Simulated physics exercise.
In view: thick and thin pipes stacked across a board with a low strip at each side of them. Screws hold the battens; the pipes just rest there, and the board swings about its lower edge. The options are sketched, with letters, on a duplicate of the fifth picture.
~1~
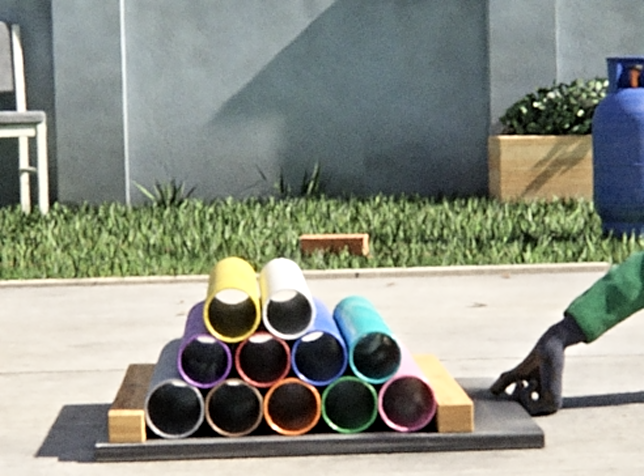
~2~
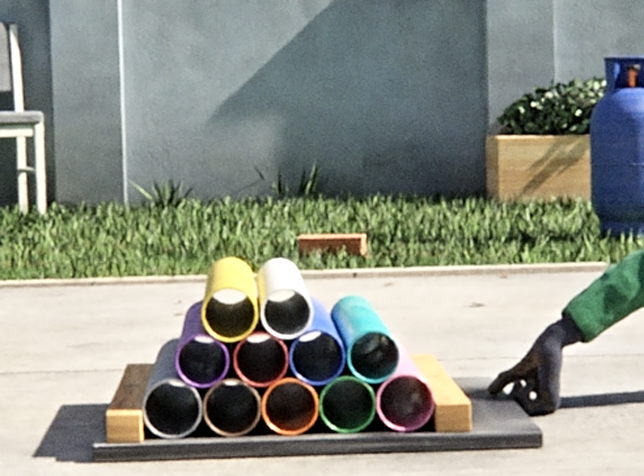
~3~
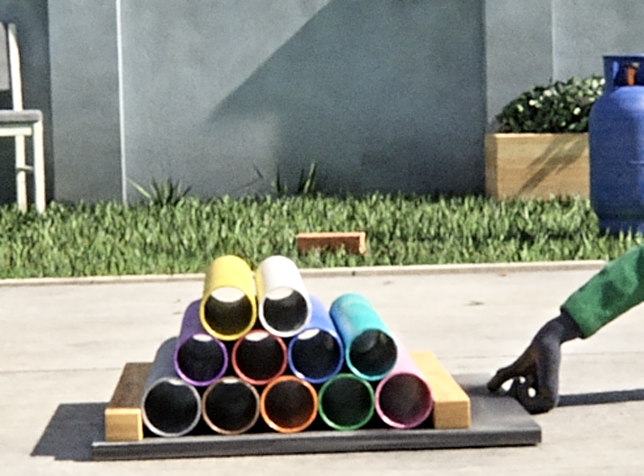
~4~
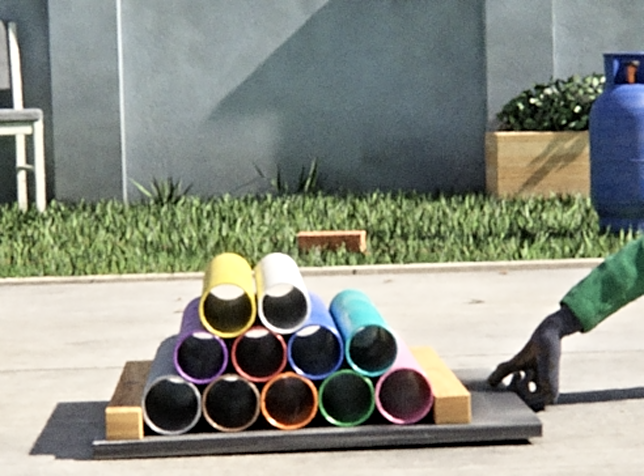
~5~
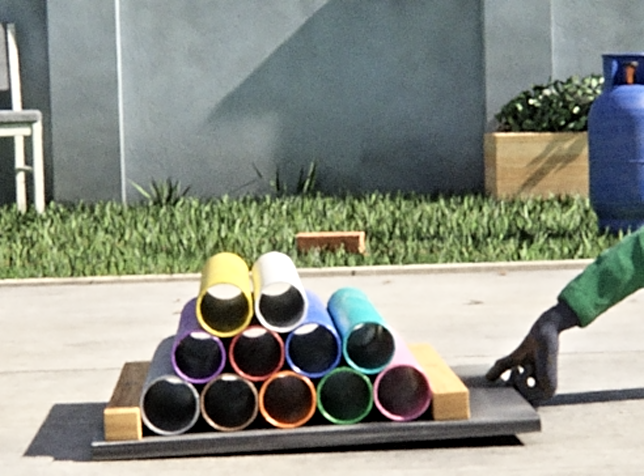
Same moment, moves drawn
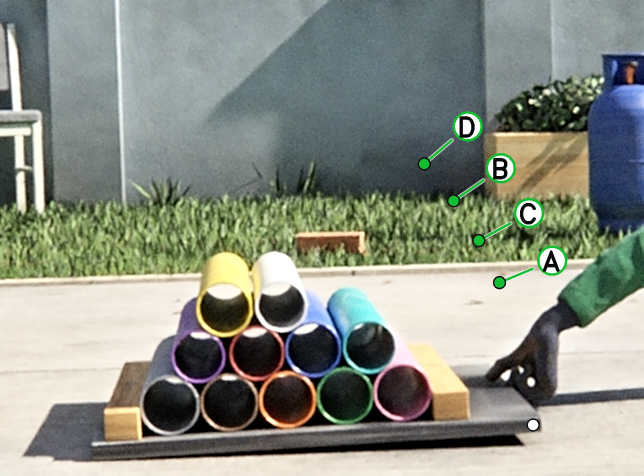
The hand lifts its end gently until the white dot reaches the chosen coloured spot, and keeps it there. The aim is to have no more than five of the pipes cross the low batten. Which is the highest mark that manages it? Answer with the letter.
Up to C.
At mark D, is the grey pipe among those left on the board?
Yes.
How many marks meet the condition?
The number is two.
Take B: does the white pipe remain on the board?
The white pipe: No.
On the marked copy, A at (500, 283); B at (454, 201); C at (479, 241); D at (424, 164); the white dot at (533, 425).
Taking C. A third of the way, board at 16°.
Two thirds of the way, board at 27°.
When it is over, board at 27°, none over the low batten.
As for the rest, A none over the low batten; B six over the low batten; D six over the low batten.
